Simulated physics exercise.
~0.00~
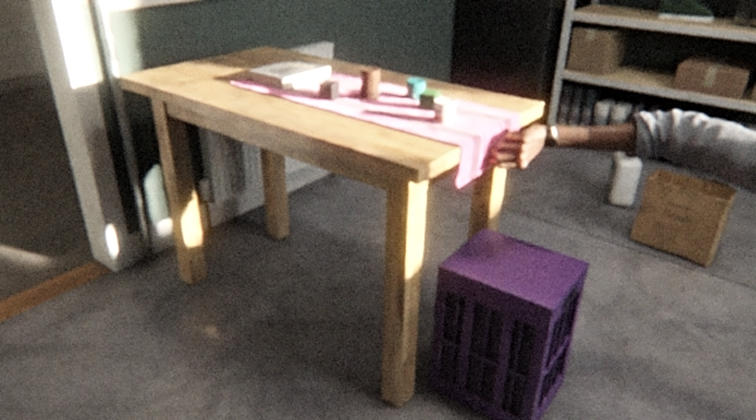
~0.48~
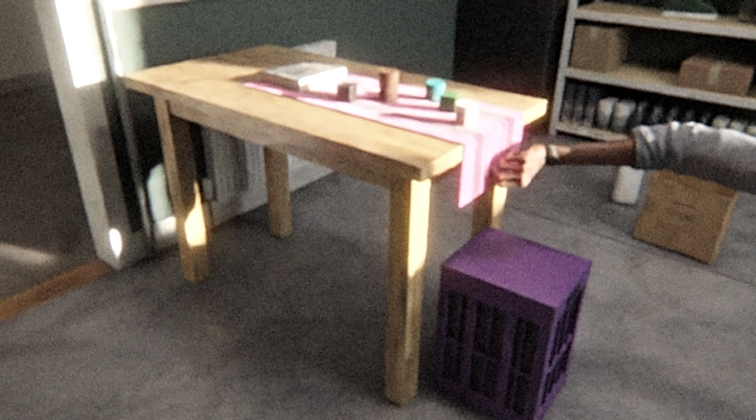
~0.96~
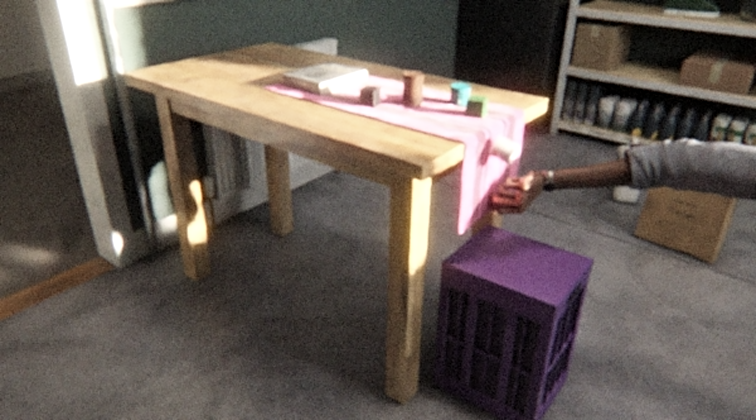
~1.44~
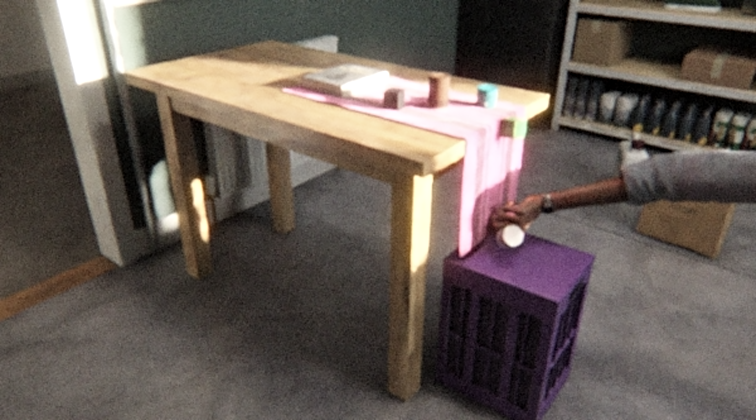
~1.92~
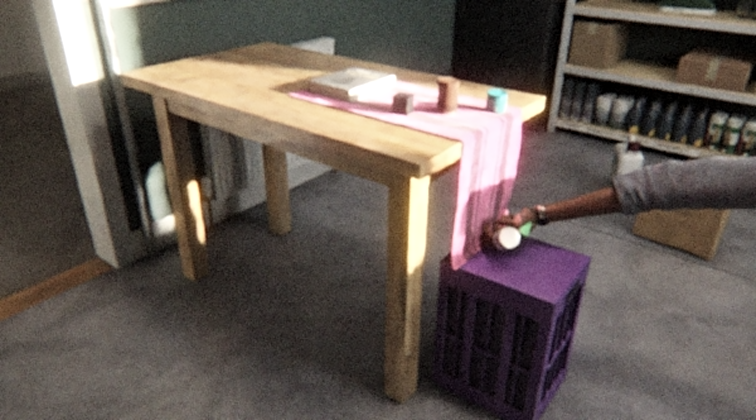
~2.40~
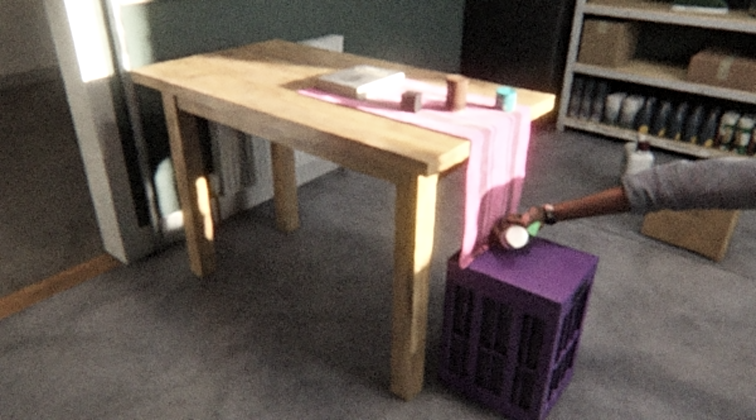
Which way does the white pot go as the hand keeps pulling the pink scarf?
The white pot goes down, leaving the tabletop and ending up by the hand at the purple crate.
